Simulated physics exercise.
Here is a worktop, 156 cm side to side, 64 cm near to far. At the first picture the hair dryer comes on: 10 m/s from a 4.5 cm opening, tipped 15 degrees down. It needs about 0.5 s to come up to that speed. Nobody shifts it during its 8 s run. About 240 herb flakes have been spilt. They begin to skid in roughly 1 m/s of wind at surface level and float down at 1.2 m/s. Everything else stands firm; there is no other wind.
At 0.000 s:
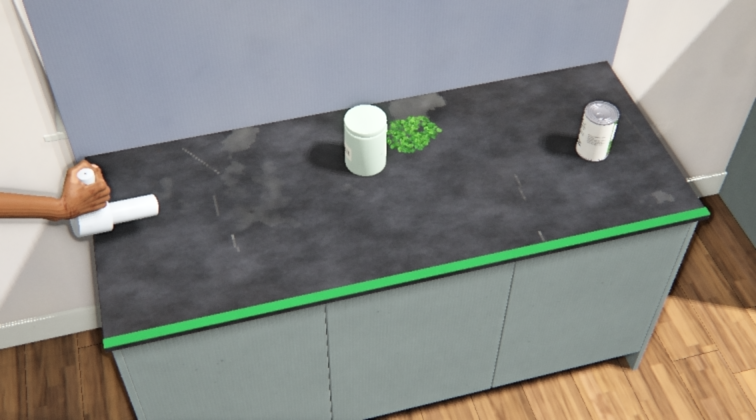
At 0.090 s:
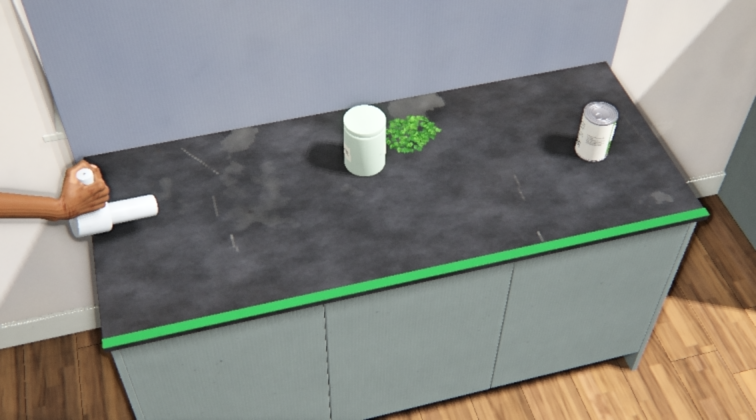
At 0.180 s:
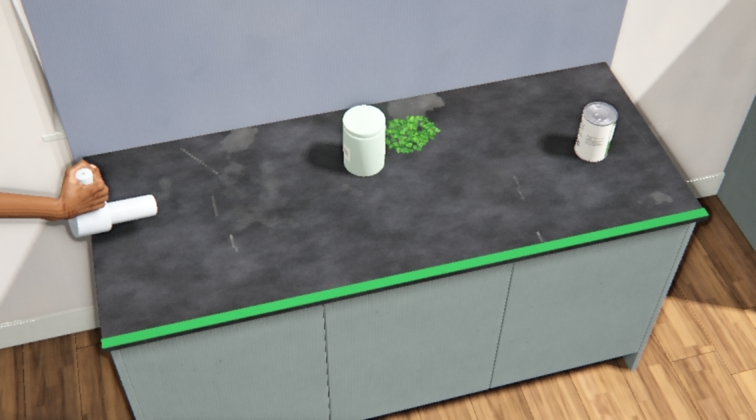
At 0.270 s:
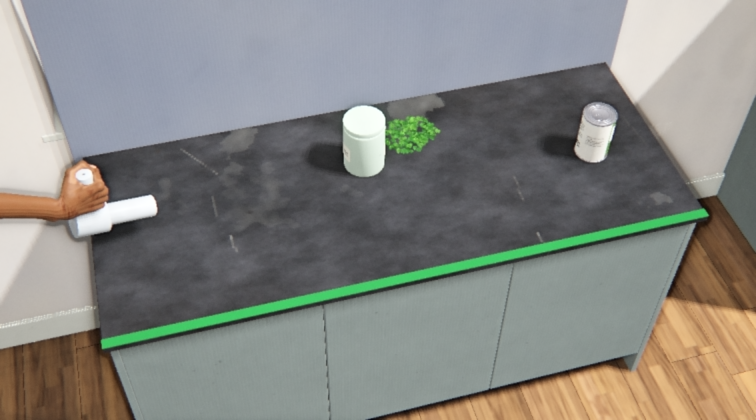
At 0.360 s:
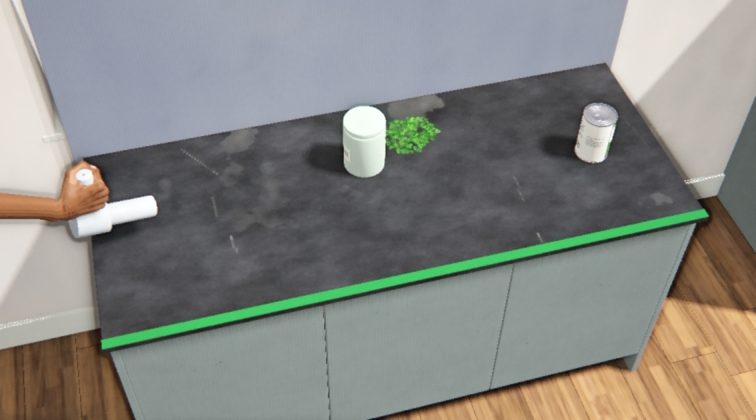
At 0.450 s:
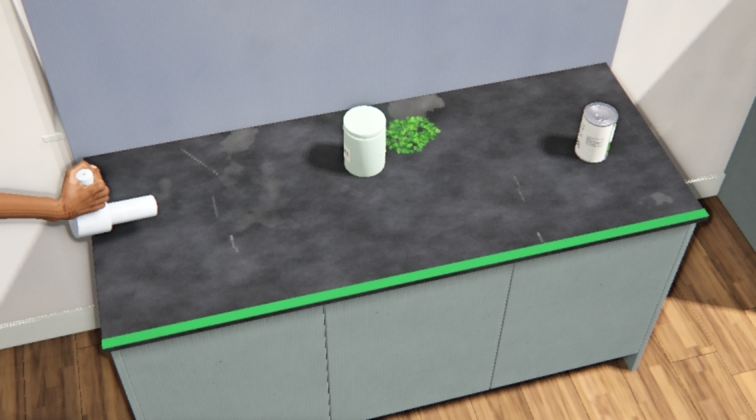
To begin with, a hand at the left holds a white hair dryer pointing right across a dark, green-edged worktop, where a pale jar stands beside a small heap of green herb flakes and a tin sits farther right. Throughout, the hand stays put and nothing visibly moves.
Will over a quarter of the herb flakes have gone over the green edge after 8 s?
More than a quarter over the green edge: No.
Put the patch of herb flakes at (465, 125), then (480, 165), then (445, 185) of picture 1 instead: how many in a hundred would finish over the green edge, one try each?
In turn about 0 %, 0 %, 0 %.
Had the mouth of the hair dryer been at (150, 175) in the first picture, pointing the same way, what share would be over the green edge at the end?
Then about 0 %.
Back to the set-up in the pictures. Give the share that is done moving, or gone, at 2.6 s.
Some 30 per cent.
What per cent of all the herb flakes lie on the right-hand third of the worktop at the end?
About 2 %.
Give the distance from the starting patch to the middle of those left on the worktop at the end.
Roughly 0 cm.
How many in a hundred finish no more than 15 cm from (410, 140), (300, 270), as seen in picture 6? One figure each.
In turn about 70 %, 0 %.
After 1.6 s, 80 % are on the move or not yet settled, 0 % are over the green edge; the middle of those still in play is near (416, 135).
After 2.6 s, 70 % are on the move or not yet settled, 0 % are over the green edge; the middle of those still in play is near (415, 135).
After 4.4 s, 58 % are on the move or not yet settled, 0 % are over the green edge; the middle of those still in play is near (414, 137).
After 8.0 s, at the end, 0 % are over the green edge; the middle of those still in play is near (416, 138).
